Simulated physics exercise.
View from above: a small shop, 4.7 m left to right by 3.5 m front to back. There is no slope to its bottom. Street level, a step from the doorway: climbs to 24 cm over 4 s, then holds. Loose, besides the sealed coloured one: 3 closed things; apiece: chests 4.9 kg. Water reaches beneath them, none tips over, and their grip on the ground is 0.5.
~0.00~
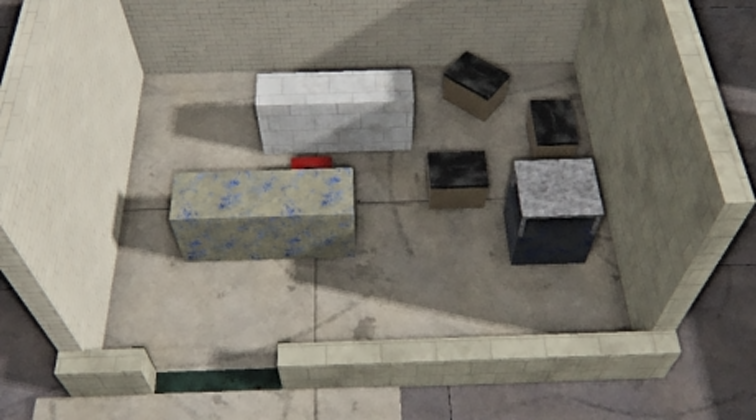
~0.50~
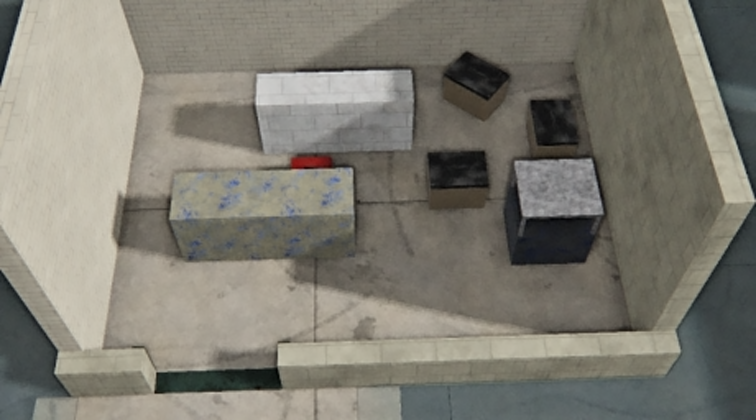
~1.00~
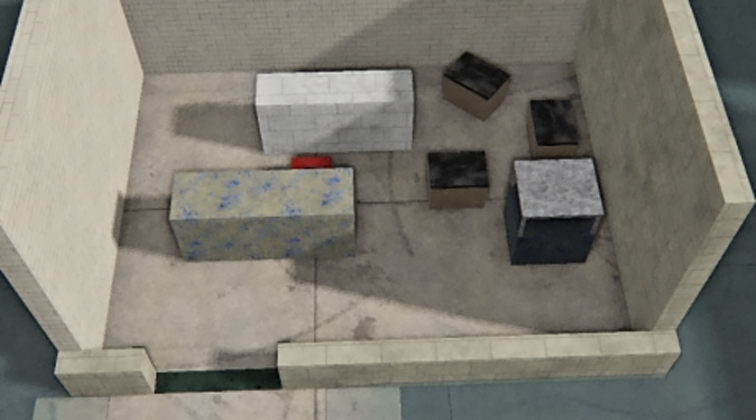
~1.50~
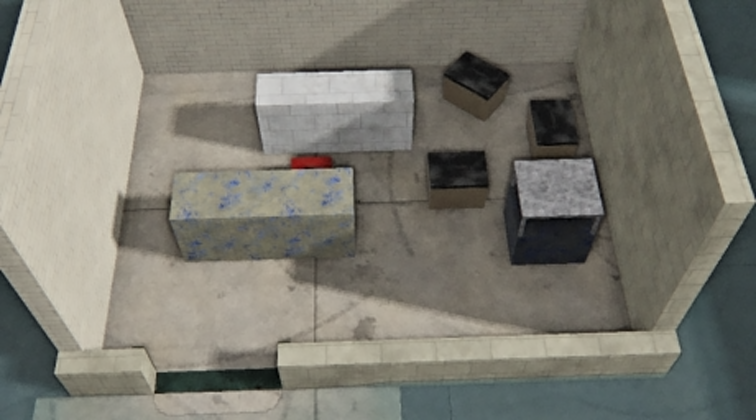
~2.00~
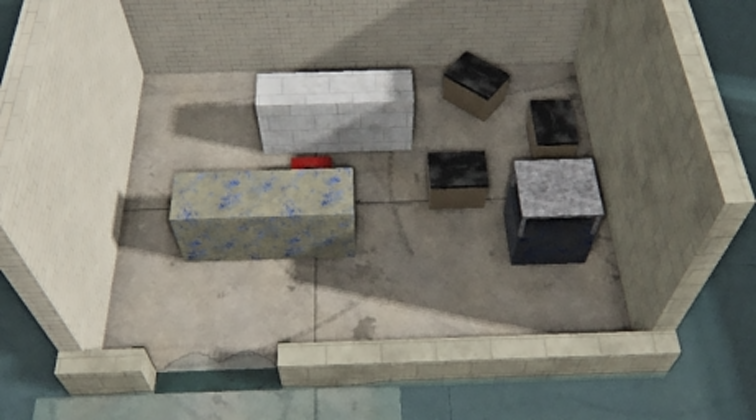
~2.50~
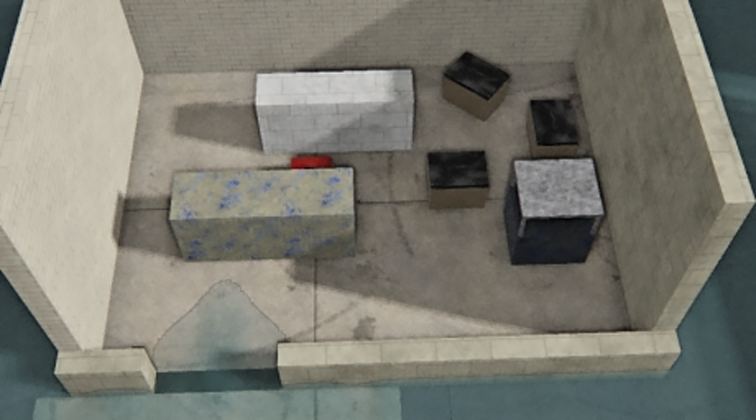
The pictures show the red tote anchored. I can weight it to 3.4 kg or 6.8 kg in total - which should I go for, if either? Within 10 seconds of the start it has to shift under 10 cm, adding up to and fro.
3.4 kg will do.
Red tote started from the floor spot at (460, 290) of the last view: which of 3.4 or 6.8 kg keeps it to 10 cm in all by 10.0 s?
Neither is enough.
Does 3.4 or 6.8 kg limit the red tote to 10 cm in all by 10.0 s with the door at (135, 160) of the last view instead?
Answer: No option succeeds.
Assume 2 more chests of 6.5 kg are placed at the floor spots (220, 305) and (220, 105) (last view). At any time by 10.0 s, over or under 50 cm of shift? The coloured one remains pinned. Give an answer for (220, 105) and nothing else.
Answer: It goes farther than that.
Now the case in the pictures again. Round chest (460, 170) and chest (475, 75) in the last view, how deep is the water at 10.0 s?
Depths: Near 4 cm, then near 11 cm.
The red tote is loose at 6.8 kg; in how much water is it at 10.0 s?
Depth: Approx. 2 cm.
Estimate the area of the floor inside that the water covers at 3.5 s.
Near 2.0 m2 in all.
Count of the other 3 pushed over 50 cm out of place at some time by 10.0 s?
The count comes to 1.
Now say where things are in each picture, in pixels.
The first frame shows the red tote at (312, 170), on the bottom; 0.0 m2 under water; 0 of 4 have shifted.
The second frame shows the red tote at (312, 170) rests on the ground; 0.0 m2 under water; 0 of 4 have shifted.
The third frame shows the red tote at (312, 170) rests on the ground; 0.0 m2 under water; 0 of 4 have shifted.
The fourth frame shows the red tote at (312, 170), on the bottom; water covers 0.0 m2; 0 of 4 have shifted.
The fifth frame shows the red tote at (312, 170) rests on the ground; water covers 0.1 m2; 0 of 4 have shifted.
The sixth frame shows the red tote at (312, 170), on the bottom; water covers 0.6 m2; 0 of 4 have shifted.
After 3.5 s the red tote would be 0 cm from its start with 3.4 kg and 0 cm from its start with 6.8 kg; 0 cm of water round it then.
After 4.5 s the red tote would be 0 cm from its start with 3.4 kg and 0 cm from its start with 6.8 kg; 0 cm of water round it then.
After 7.0 s the red tote would be 0 cm from its start with 3.4 kg and 0 cm from its start with 6.8 kg; 1 cm of water round it then.
After 10.0 s the red tote would be 0 cm from its start with 3.4 kg and 0 cm from its start with 6.8 kg; 2 cm of water round it then.
